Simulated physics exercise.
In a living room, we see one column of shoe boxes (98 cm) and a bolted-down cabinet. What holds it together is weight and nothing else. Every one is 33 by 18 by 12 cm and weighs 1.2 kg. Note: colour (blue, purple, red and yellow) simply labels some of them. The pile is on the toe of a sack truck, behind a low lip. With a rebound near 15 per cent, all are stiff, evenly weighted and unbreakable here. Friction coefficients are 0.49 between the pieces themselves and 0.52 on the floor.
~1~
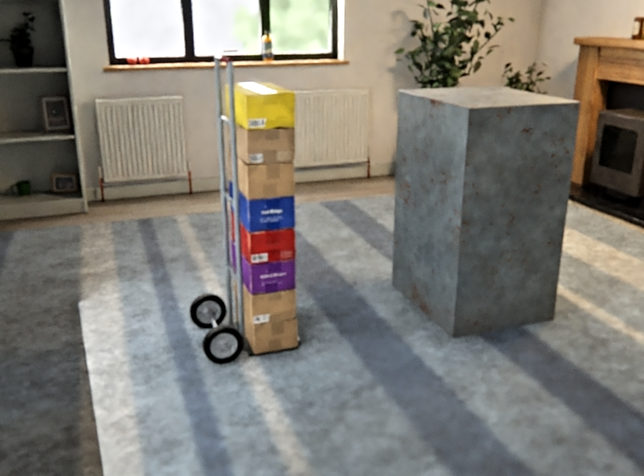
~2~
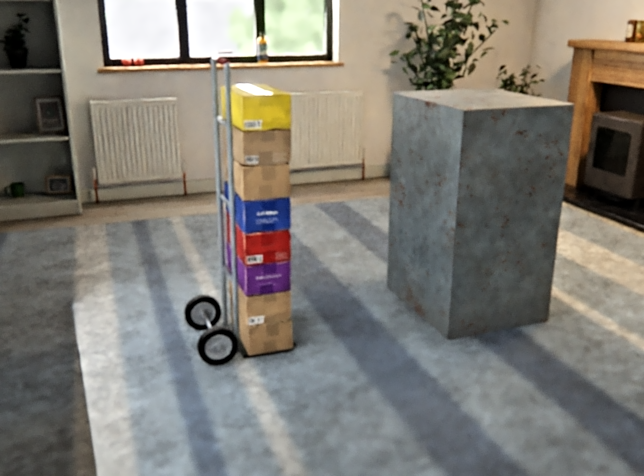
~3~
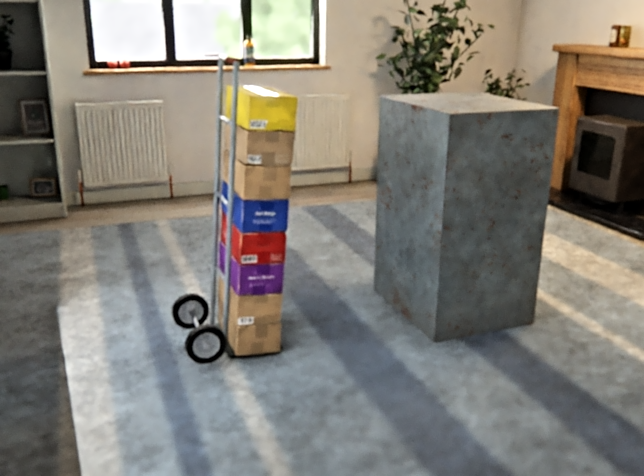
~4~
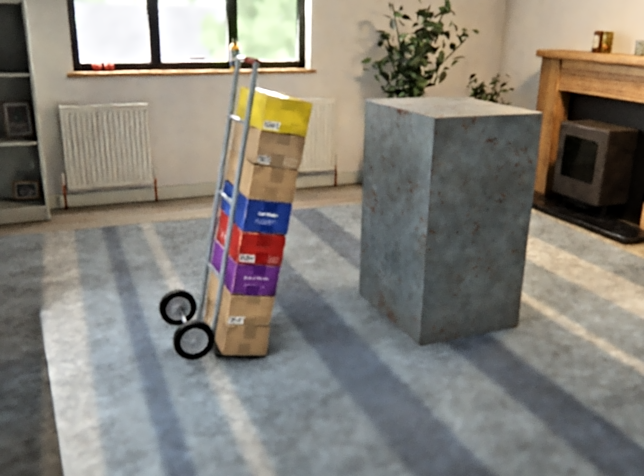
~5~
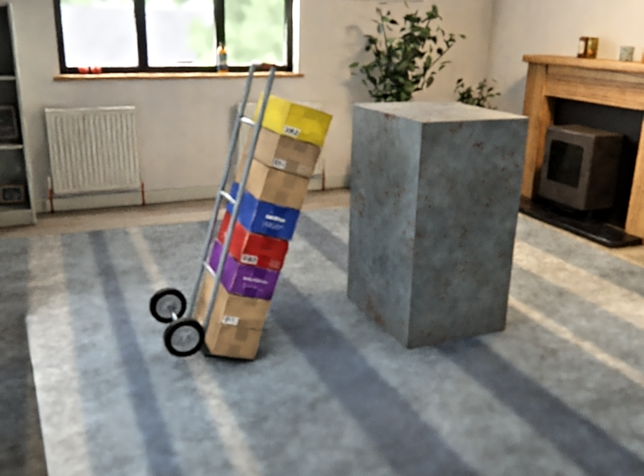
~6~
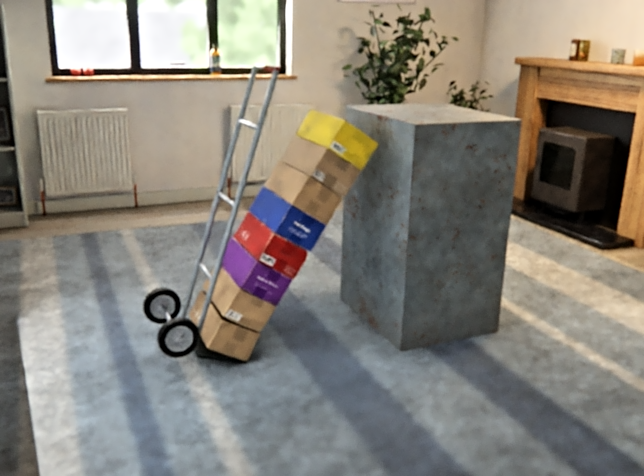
A hand truck carrying a single stack of brown and coloured boxes stands upright in a living room, then tilts to the right, and the stack leans further than the frame, separating from it toward a tall grey block.
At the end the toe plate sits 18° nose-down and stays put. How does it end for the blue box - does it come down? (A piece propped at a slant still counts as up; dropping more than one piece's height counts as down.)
It is still up.
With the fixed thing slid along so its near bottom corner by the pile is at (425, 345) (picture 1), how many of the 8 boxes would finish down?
Count at the end: 0.
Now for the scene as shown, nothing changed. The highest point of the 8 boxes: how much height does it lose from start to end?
About 10 cm.
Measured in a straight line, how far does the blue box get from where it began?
It finishes around 38 cm from its starting point.
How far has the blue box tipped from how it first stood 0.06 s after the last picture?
Tilt from start: Approx. 40 degrees.
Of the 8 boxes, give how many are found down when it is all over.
All told, it comes to 2.
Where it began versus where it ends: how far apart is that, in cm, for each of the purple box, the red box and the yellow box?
Net displacement, roughly: Purple ~ 20 cm, red ~ 30 cm, yellow ~ 60 cm.
Then, 0.06 s on from the sixth picture, 1 of the 8 boxes down; blue box tipped 40°, 58 mm lower; red box tipped 40°.
Then, 0.17 s on from the sixth picture, 1 of the 8 boxes down; blue box tipped 39°, 7 cm lower; red box tipped 39°, 39 mm lower.
Finally, 2 of the 8 boxes down; blue box tipped 39°, 7 cm lower; purple box tipped 39°; red box tipped 39°, 42 mm lower. Seen by the last camera, middles, blue box near (300, 225), purple box near (263, 273).
